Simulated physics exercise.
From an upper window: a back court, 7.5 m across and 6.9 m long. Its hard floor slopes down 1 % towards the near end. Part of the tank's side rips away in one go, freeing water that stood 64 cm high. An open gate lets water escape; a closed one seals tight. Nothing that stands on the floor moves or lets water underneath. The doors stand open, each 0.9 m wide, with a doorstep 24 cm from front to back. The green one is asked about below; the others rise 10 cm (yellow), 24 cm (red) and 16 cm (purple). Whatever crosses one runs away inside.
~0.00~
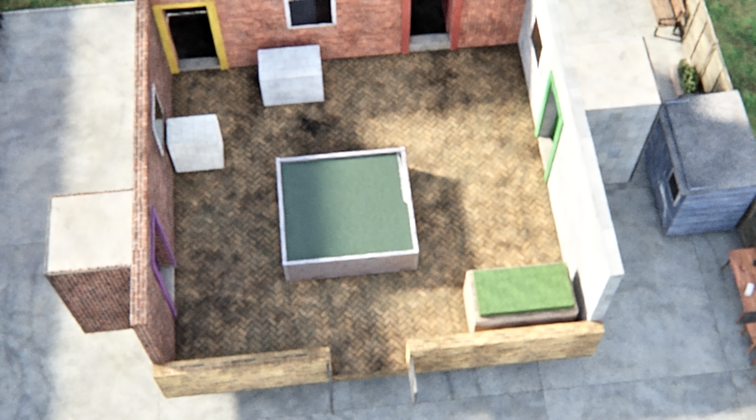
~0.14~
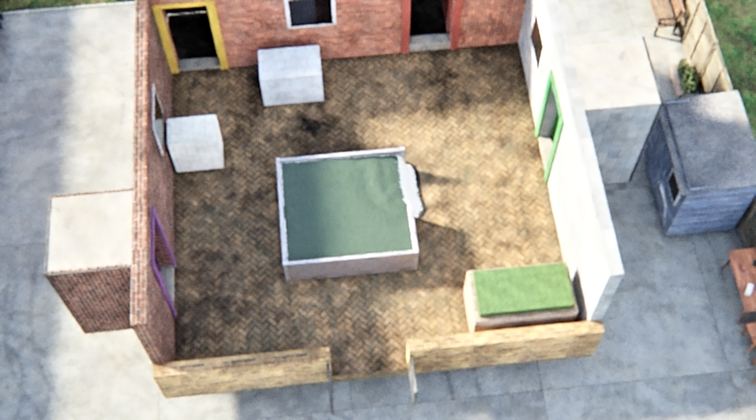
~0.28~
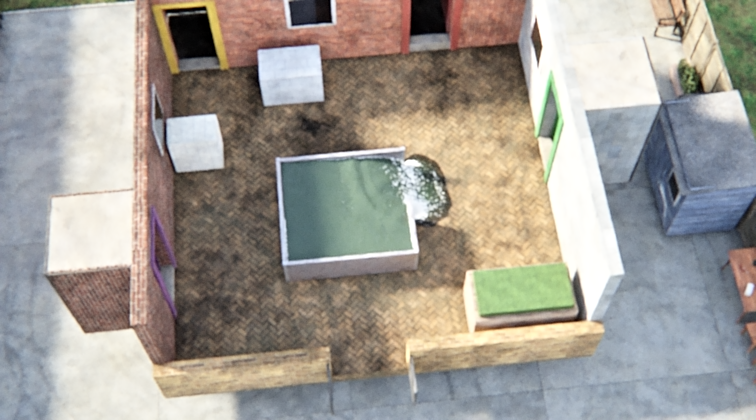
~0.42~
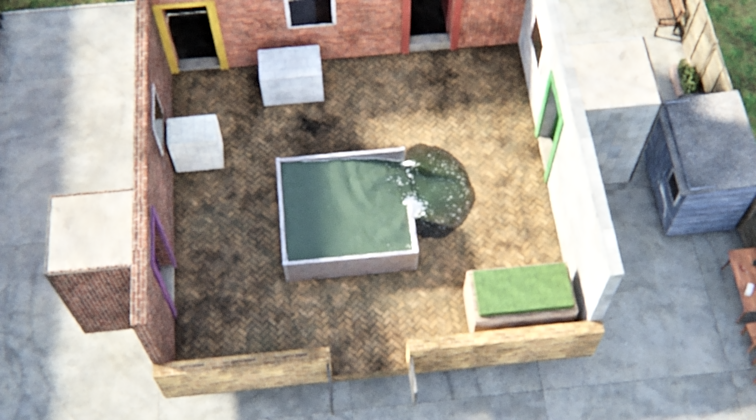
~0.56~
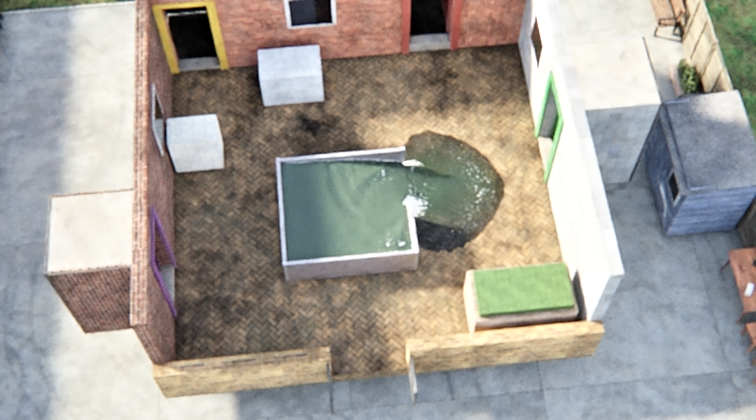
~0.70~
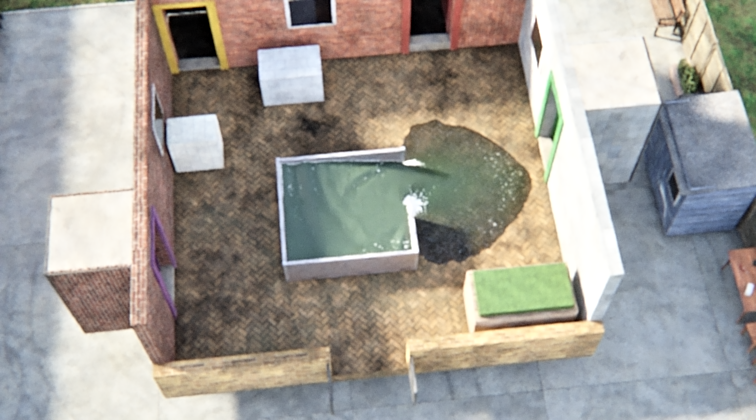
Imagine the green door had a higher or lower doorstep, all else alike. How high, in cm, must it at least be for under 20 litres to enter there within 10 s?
About 25 cm.
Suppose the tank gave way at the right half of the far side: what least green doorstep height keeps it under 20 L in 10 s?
Some 6.0 cm.
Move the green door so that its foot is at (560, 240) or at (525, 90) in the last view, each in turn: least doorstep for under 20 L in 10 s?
About 16 and 15 cm.
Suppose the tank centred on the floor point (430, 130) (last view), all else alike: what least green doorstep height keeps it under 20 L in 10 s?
Then roughly 10.0 cm.
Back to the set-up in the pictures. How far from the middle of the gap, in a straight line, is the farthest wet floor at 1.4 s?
Some 3.4 m out.
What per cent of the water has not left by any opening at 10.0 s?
Some 90 per cent remains.
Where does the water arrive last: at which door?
It is the purple one.
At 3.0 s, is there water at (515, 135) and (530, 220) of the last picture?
In that order: Under water, under water.
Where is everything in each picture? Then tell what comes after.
The tank at (346, 207) is whole and still, 64 cm deep; the green door at (549, 131) is dry, in the first frame.
The gap is at (404, 186), the front 0.3 m out at (421, 213); the back of the tank holds 64 cm, in the second frame.
The gap is at (404, 188), the front 0.8 m out at (447, 205); the back of the tank holds 64 cm, in the third frame.
Water pours out at (404, 188) and has run 1.3 m, to (470, 200); about 8 cm deep outside, 64 cm at the back, in the fourth frame.
The front is at (499, 192), 1.9 m from the gap at (404, 188); 3.5 m2 of floor is wet, 64 cm left at the back, in the fifth frame.
The front is at (527, 182), 2.5 m from the gap at (404, 188); 5.0 m2 of floor is wet, 63 cm left at the back; 0.5 m in a straight line remain to the green door at (549, 131), in the sixth frame.
After 1.4 s water covers 20 % of the floor, deepest (40 cm) near (408, 185); 21 cm at the green door, 29 litres in over its 11 cm doorstep.
After 3.0 s water covers 30 % of the floor, deepest (30 cm) near (575, 339); 26 cm at the green door, 190 litres in over its 11 cm doorstep.
After 10.0 s water covers 90 % of the floor, deepest (14 cm) near (573, 330); 11 cm at the green door, 314 litres in over its 11 cm doorstep.
At the green door as built, the water arrived by 0.9 s and peaked near 30 cm at 2.0 s.
With a doorstep of 22.5 cm, 42 litres would have come in within the 10 s; with 30.5 cm, 1 litre. So under 20 litres takes about 25 cm.
